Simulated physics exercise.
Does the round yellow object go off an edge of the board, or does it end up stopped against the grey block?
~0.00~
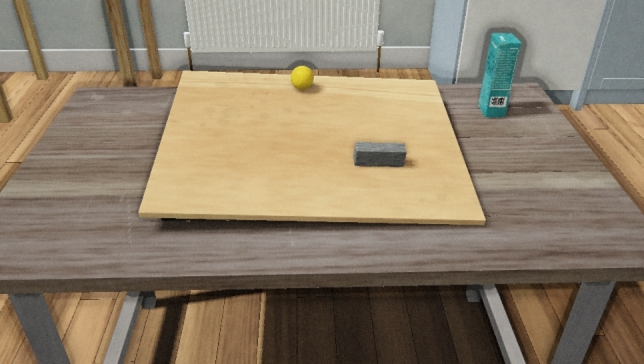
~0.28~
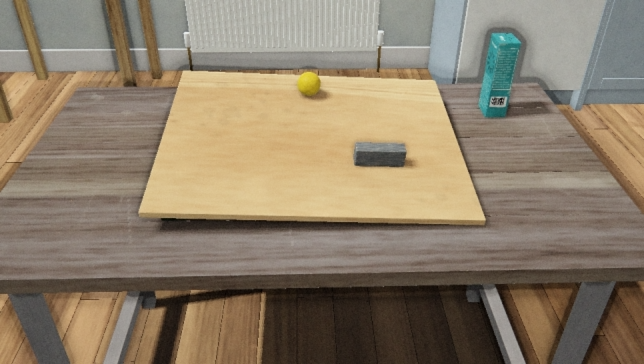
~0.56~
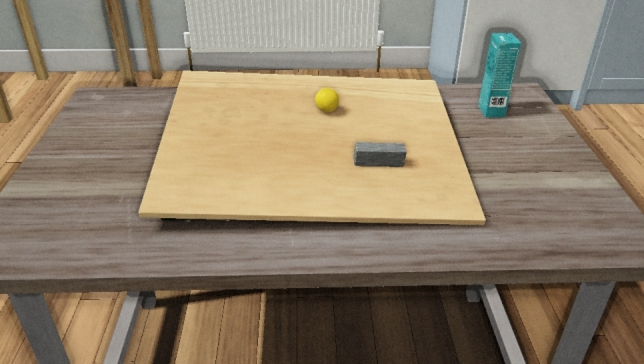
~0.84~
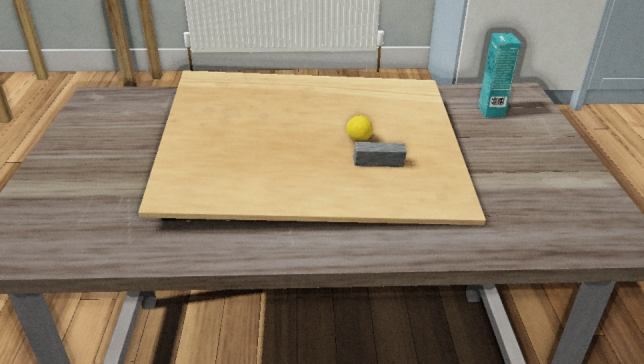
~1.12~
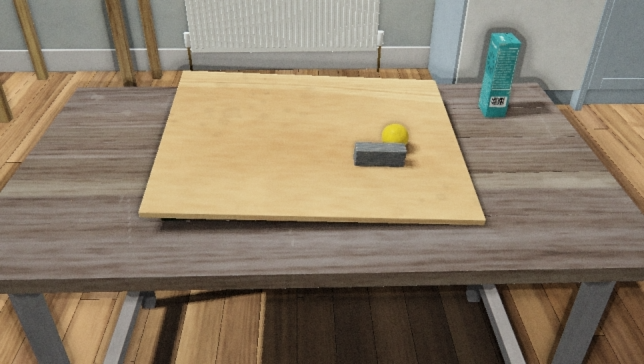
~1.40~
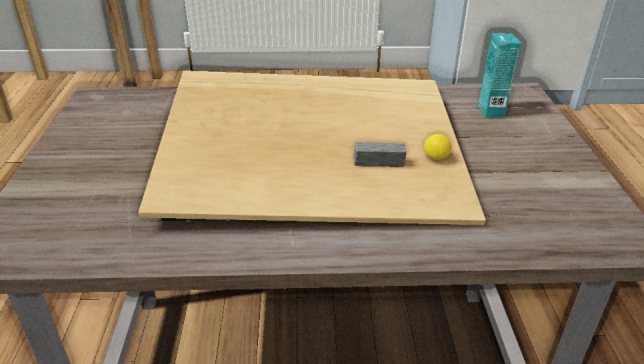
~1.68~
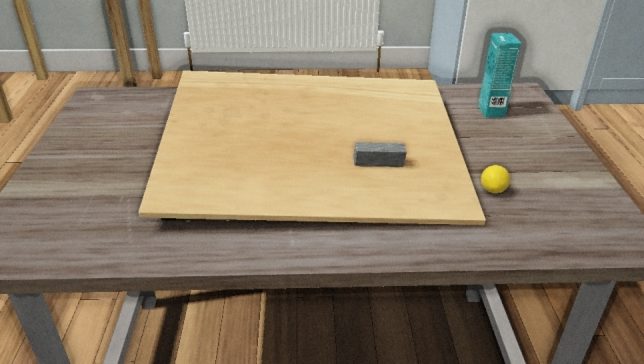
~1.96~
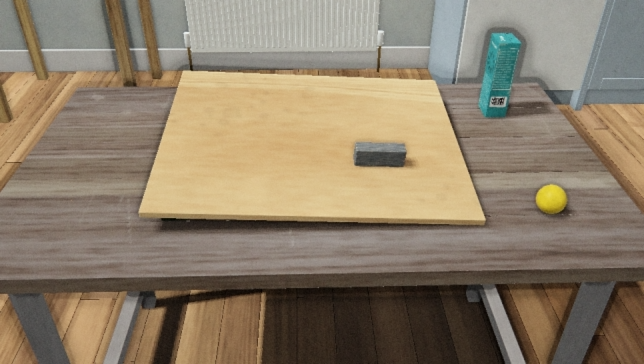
It goes off the right edge of the board, after passing around the right end of the grey block.
The clip opens on a tilted wooden board lying on a table, with a round yellow object near its far edge, a dark grey block fixed further down and a turquoise carton standing to the right. The yellow object starts slowly, then rolls down the board and to the right, towards the block. It reaches the back of the block, turns more to the right and passes around its right end. It then goes over the board's right edge onto the tabletop. At the end it is further right on the table, while the carton still stands in its place.
